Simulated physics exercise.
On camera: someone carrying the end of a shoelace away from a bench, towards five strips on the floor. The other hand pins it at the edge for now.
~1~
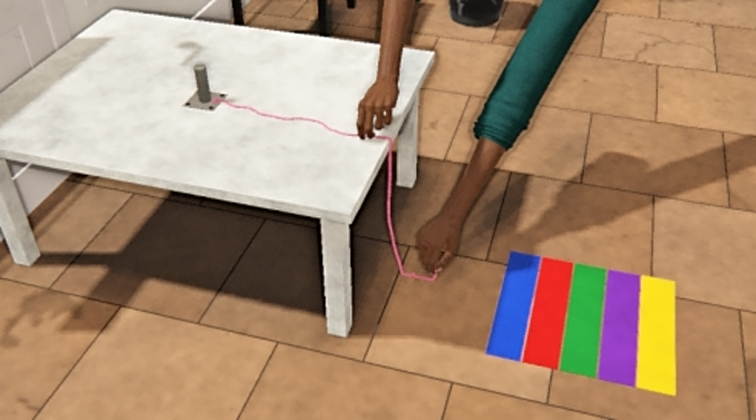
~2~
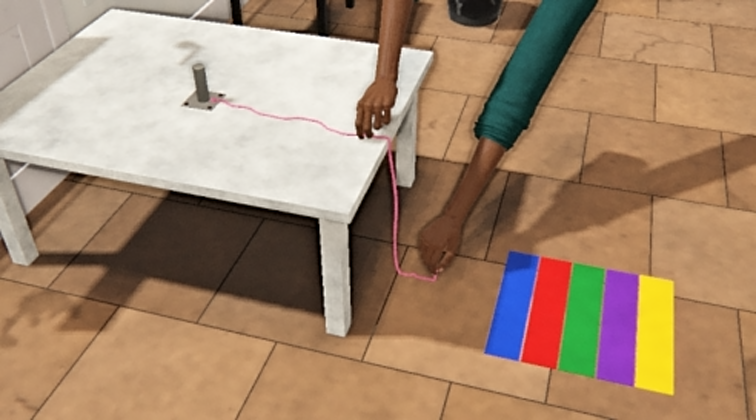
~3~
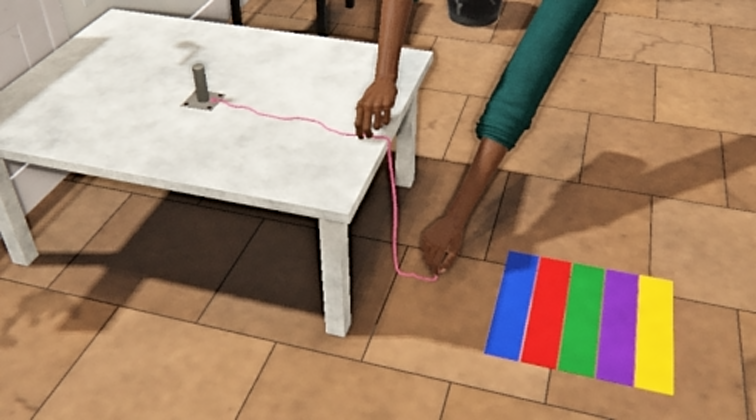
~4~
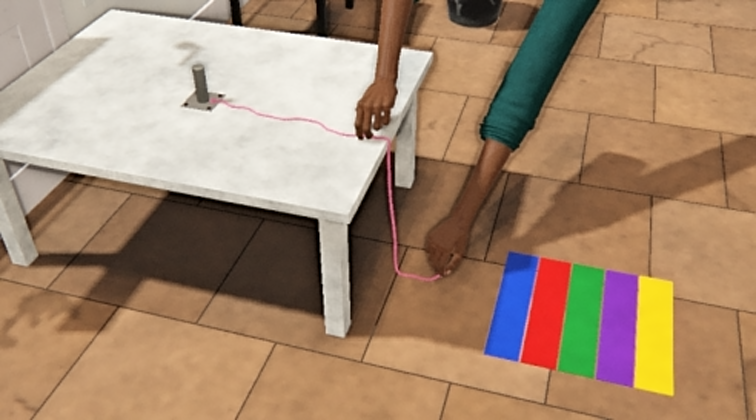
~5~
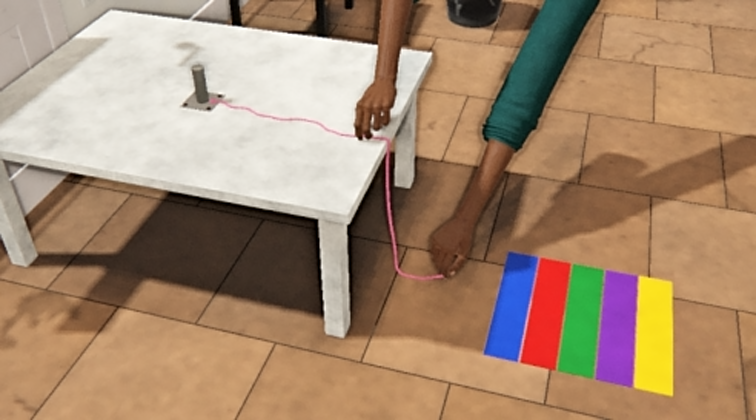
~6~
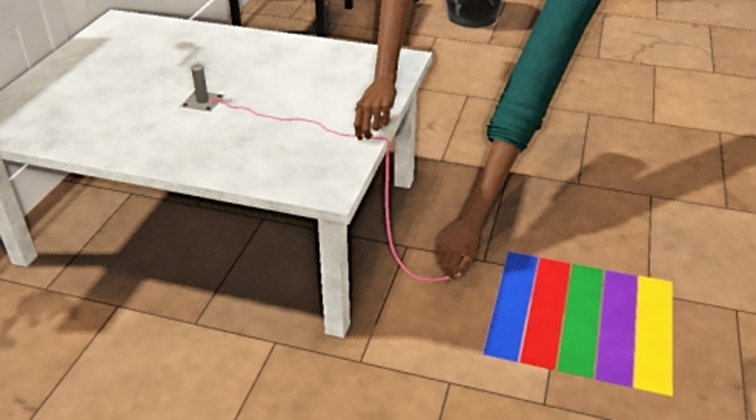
A tiled tan floor beside a low white bench is seen from above at an angle, the view staying still. A pink shoelace runs from a small grey post on the bench to its edge, where one hand pins it, and down to another hand in a green sleeve, left of blue, red, green, purple and yellow strips. The lower hand slowly draws the lace's end slightly right, and the hanging part bends into a smoother curve.
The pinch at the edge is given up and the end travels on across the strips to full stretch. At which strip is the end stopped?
It halts on the red strip.
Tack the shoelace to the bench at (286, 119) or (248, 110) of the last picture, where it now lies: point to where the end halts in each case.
About (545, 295) and (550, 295).
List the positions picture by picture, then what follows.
In the first frame, end (435, 270); blue (508, 337); red (544, 345); green (581, 353); purple (618, 360); yellow (657, 369).
In the second frame, end (437, 270); shoelace through (239, 107) (294, 118) (352, 135) (392, 166) (396, 221) (397, 267).
In the third frame, end (439, 271).
In the fourth frame, end (444, 273); shoelace through (239, 107) (293, 119) (352, 136) (389, 167) (393, 222) (396, 268).
In the fifth frame, end (448, 274).
In the sixth frame, end (455, 275); shoelace through (238, 108) (293, 119) (351, 136) (387, 167) (388, 221) (403, 267).
A little later, end near (485, 281); short of the strips.
Next, end near (526, 289); over blue.
When it is tight, end near (550, 294); over red. Over red.
